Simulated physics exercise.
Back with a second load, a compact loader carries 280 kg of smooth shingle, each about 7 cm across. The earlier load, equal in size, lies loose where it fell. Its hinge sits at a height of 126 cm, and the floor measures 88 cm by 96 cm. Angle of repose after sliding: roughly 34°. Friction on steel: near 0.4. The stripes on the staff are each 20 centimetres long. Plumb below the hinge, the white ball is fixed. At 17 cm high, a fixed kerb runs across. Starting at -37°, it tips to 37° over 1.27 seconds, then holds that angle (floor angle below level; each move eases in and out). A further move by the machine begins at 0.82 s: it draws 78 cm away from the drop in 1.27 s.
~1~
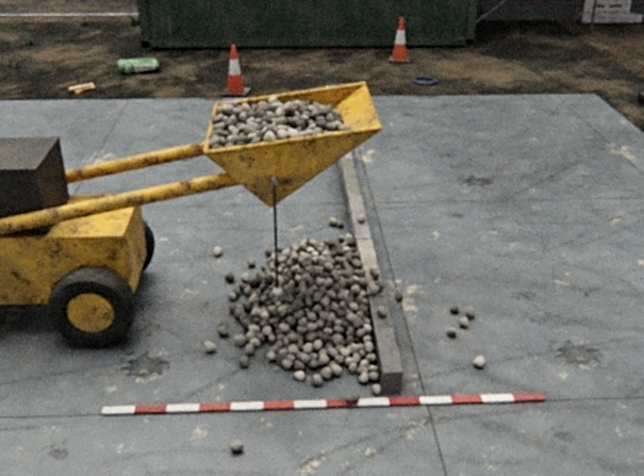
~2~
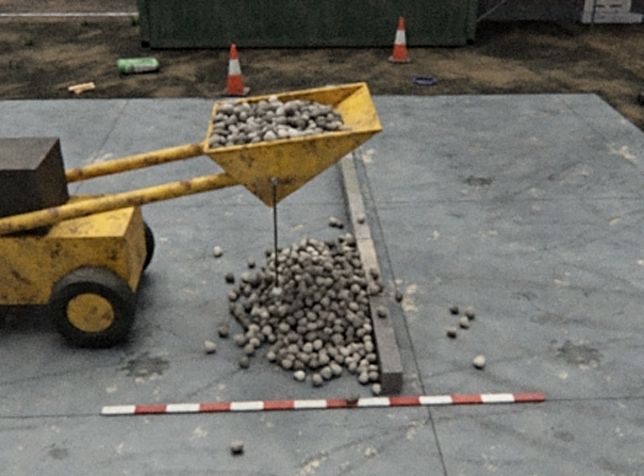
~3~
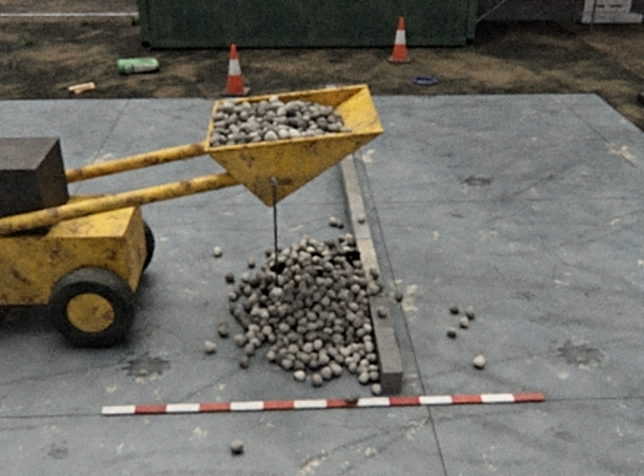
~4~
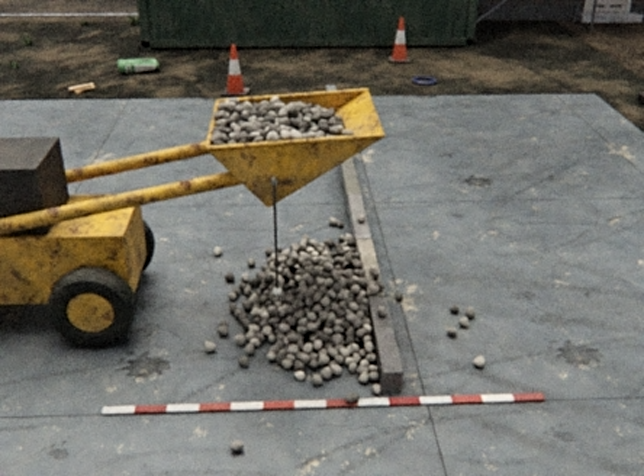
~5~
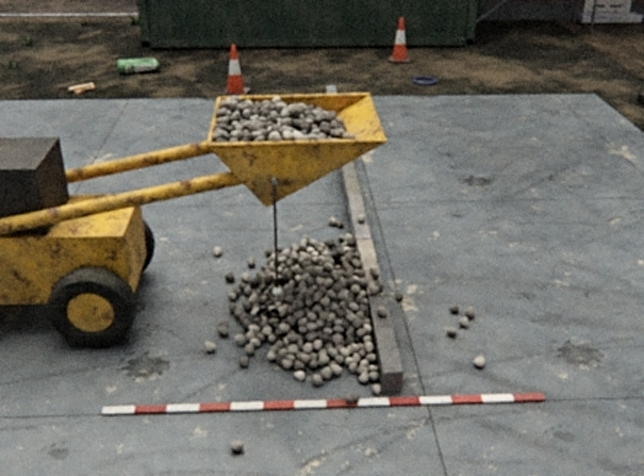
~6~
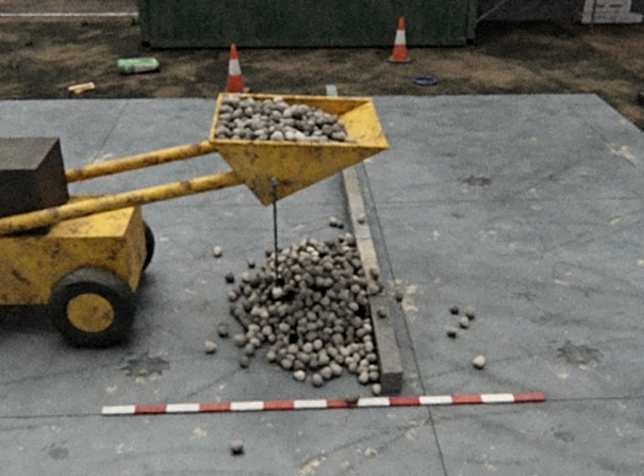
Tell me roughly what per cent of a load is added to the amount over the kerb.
Roughly 29 per cent of a load is added.
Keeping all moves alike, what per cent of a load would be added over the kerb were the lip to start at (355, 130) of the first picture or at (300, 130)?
Case one about 15 %, case two about 0 %.
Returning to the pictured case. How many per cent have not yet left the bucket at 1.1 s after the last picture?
Roughly 30 per cent is still inside.
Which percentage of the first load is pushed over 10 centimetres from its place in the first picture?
Near 10 per cent, I reckon.
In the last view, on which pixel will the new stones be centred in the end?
Middle: Approx. (349, 287) px.
Then, 0.6 s after the last picture the floor is at 25°; in per cent of one load, 99 in the bucket, 99 on this side of the kerb, 1 over the kerb; the foremost stones are at (433, 311).
Then, 1.1 s after the last picture the floor is at 37°; in per cent of one load, 30 in the bucket, 162 on this side of the kerb, 8 over the kerb; the foremost stones are at (448, 313).
Then, 2.2 s after the last picture the floor is at 37°; in per cent of one load, 0 in the bucket, 170 on this side of the kerb, 30 over the kerb; the foremost stones are at (542, 298).
Then, 4.7 s after the last picture the floor is at 37°; in per cent of one load, 0 in the bucket, 170 on this side of the kerb, 30 over the kerb; the foremost stones are at (542, 298). Net gain over the kerb, 29.
